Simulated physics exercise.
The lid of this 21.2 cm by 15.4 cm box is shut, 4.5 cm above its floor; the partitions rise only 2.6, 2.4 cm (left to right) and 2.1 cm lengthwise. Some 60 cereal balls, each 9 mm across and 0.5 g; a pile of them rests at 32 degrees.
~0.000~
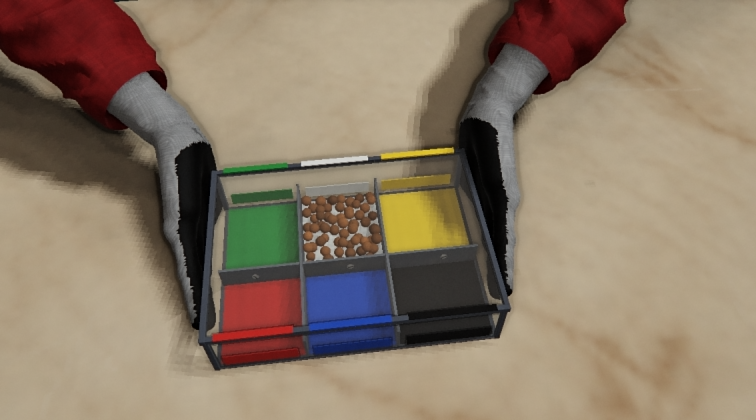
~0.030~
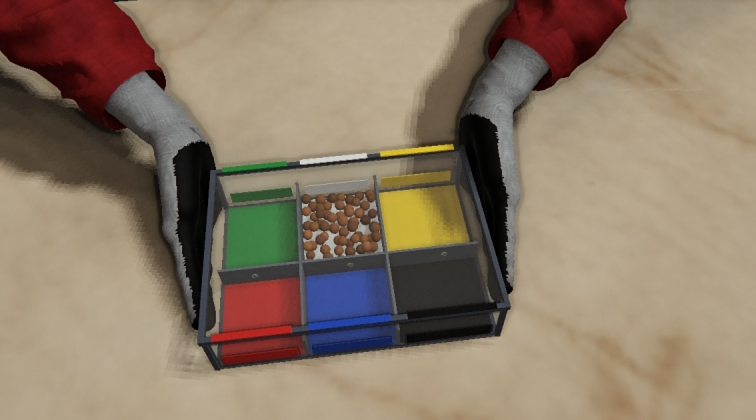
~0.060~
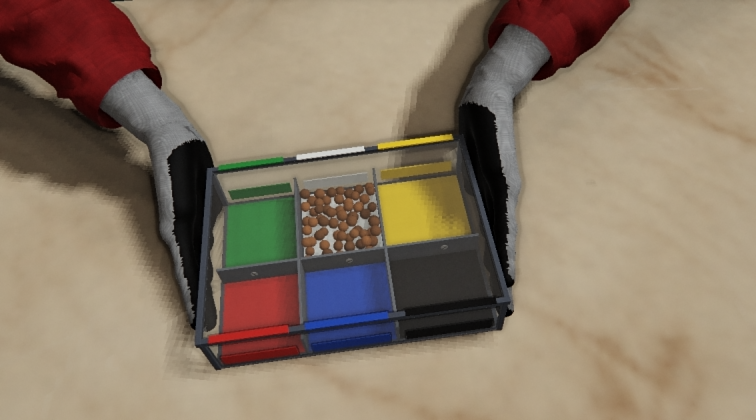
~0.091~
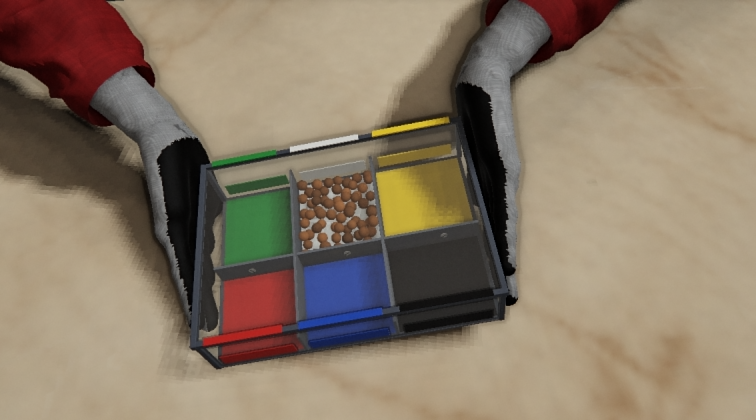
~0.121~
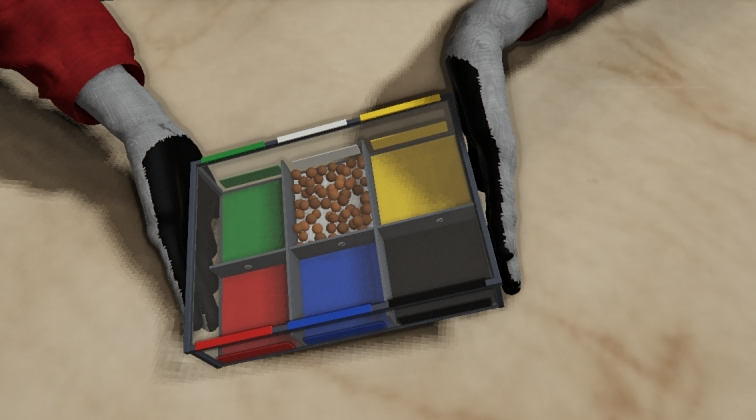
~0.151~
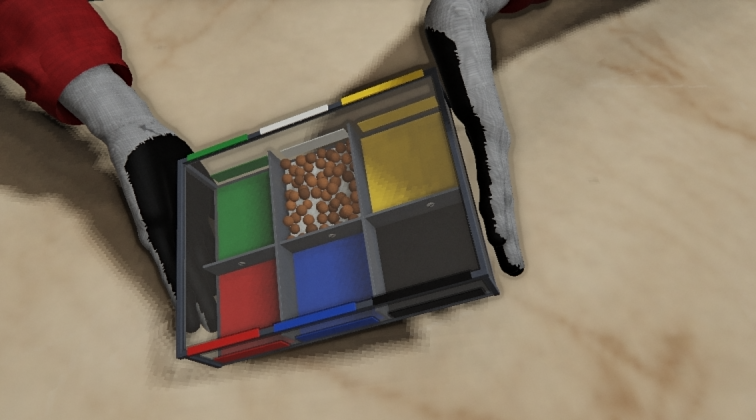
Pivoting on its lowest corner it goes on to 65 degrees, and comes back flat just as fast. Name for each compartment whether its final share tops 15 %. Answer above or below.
Red: Above, blue: Below, green: Above, yellow: Below, white: Above, black: Below.
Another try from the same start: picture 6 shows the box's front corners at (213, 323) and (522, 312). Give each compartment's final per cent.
Red 0, blue 0, green 0, yellow 0, white 90, black 10.
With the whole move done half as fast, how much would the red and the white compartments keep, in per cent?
Then: Red 5; white 95.
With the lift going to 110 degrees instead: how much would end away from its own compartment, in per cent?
About 90 per cent.
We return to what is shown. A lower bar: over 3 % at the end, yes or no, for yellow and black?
Yellow no, black no.
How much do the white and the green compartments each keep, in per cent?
White 50, green 20.
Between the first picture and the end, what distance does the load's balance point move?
Some 6.0 cm.
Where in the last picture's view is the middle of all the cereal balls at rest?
At about (313, 258).
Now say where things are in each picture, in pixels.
The first picture shows box tilt 0 degrees, front corners at (205, 339) and (504, 306); white 100 %.
The second picture shows box tilt 1 degrees, front corners at (204, 339) and (504, 304).
The third picture shows box tilt 4 degrees, front corners at (202, 340) and (504, 299), lowest corner left front.
The fourth picture shows box tilt 9 degrees, front corners at (197, 343) and (501, 290), lowest corner left front.
The fifth picture shows box tilt 16 degrees, front corners at (191, 347) and (495, 279), lowest corner left front.
The sixth picture shows box tilt 24 degrees, front corners at (183, 352) and (481, 271), lowest corner left front; white 100 %. The box's pace is about 265 degrees a second.
Then, at 0.41 s, tilt 63 degrees; red 5 %, green 10 %, white 90 %.
Then, at 0.59 s, tilt 22 degrees; red 25 %, blue 5 %, green 20 %, white 50 %.
After 0.88 s, tilt 0 degrees; red 25 %, blue 5 %, green 20 %, white 50 %.
By 1.2 s all is still; red 25 %, blue 5 %, green 20 %, yellow 0 %, white 50 %, black 0 %.
